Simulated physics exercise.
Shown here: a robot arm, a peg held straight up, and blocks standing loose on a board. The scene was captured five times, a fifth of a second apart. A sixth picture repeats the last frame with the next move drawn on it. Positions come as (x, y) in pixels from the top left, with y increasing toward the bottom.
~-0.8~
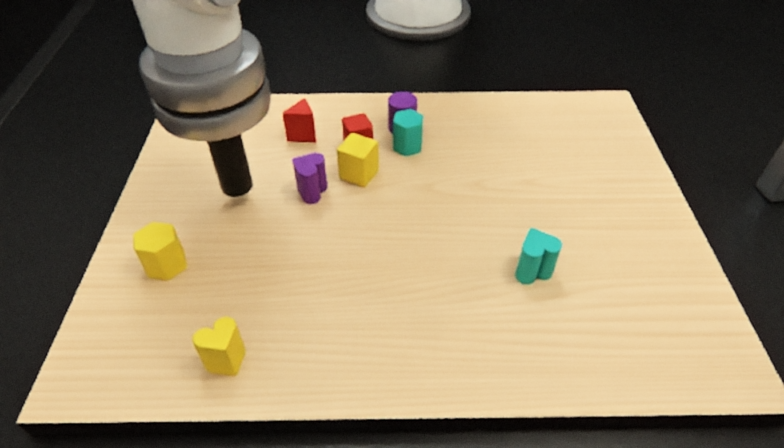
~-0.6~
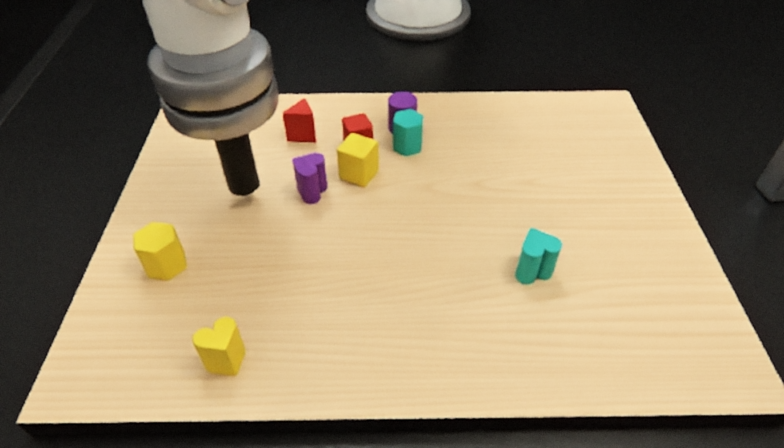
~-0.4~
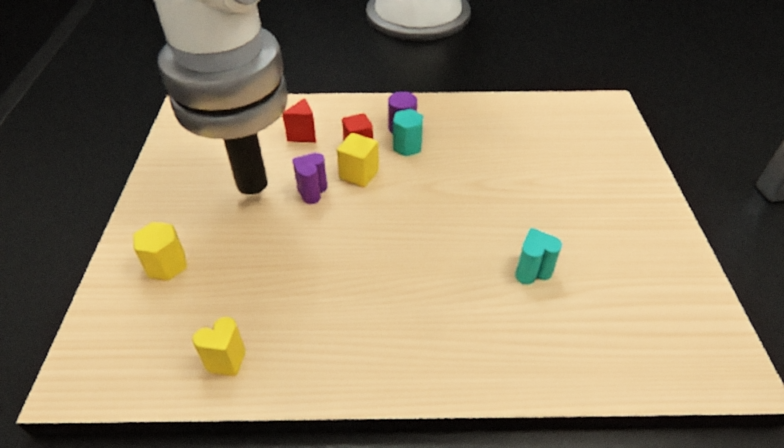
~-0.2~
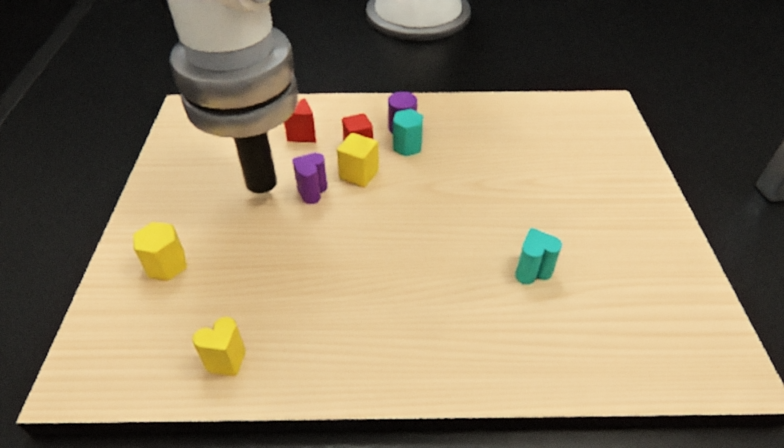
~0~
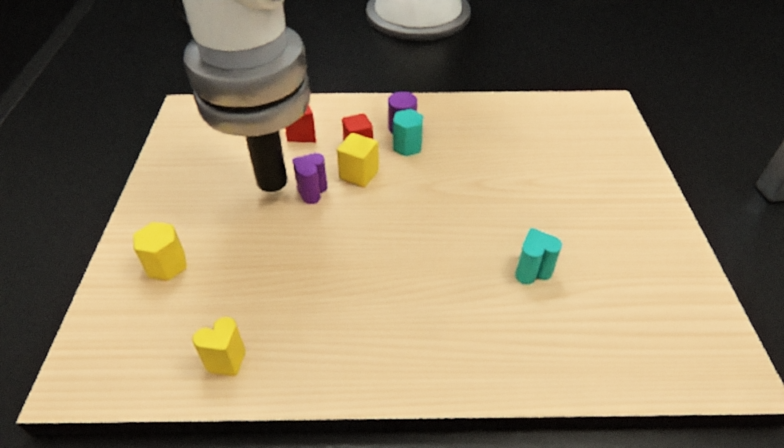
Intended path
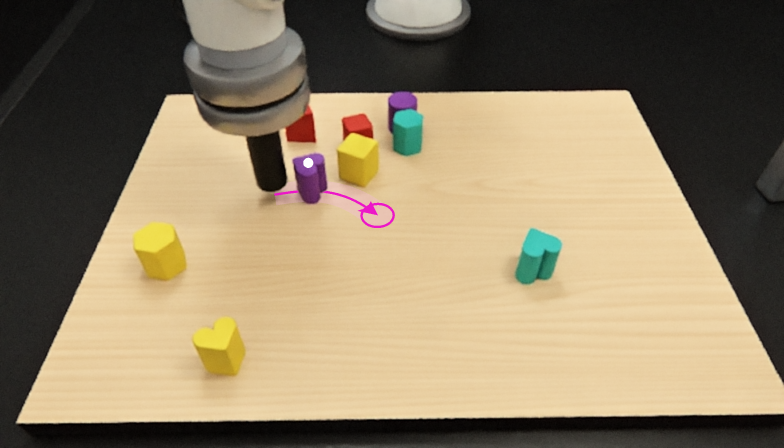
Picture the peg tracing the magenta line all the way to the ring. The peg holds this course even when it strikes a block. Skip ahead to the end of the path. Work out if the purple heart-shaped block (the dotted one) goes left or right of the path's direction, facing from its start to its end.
The purple heart-shaped block is shifted sideways to the left, facing along the path from start to end.
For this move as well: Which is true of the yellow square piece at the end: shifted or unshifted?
At the end, its place is the same.
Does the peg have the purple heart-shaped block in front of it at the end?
The answer is no.
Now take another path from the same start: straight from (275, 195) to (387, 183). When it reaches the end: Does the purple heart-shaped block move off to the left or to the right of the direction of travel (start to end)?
Facing from start to end, it shifts right.
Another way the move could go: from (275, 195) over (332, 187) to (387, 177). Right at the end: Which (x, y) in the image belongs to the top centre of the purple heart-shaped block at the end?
It is going to be at (385, 169).
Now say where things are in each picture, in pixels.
In the first frame, peg's lower end at (237, 186); purple heart-shaped block at (308, 163); yellow square piece at (357, 145).
In the second frame, peg at (244, 186); blocks still.
In the third frame, peg at (252, 185); blocks still.
In the fourth frame, peg at (262, 183); blocks still.
In the fifth frame, peg at (272, 182); purple heart-shaped block at (308, 163); yellow square piece at (357, 145).
Drawn move, from (275, 195) via (313, 191) and (349, 198), ending at (378, 215); the dot is on the purple heart-shaped block.
What follows on the original path. One third of the way, peg at (313, 178); purple heart-shaped block at (340, 162), turned 25° clockwise.
Two thirds of the way, peg at (348, 185); purple heart-shaped block at (376, 168), turned 15° clockwise.
At the end, peg at (377, 203); purple heart-shaped block at (396, 170), turned 15° anticlockwise; yellow square piece still.
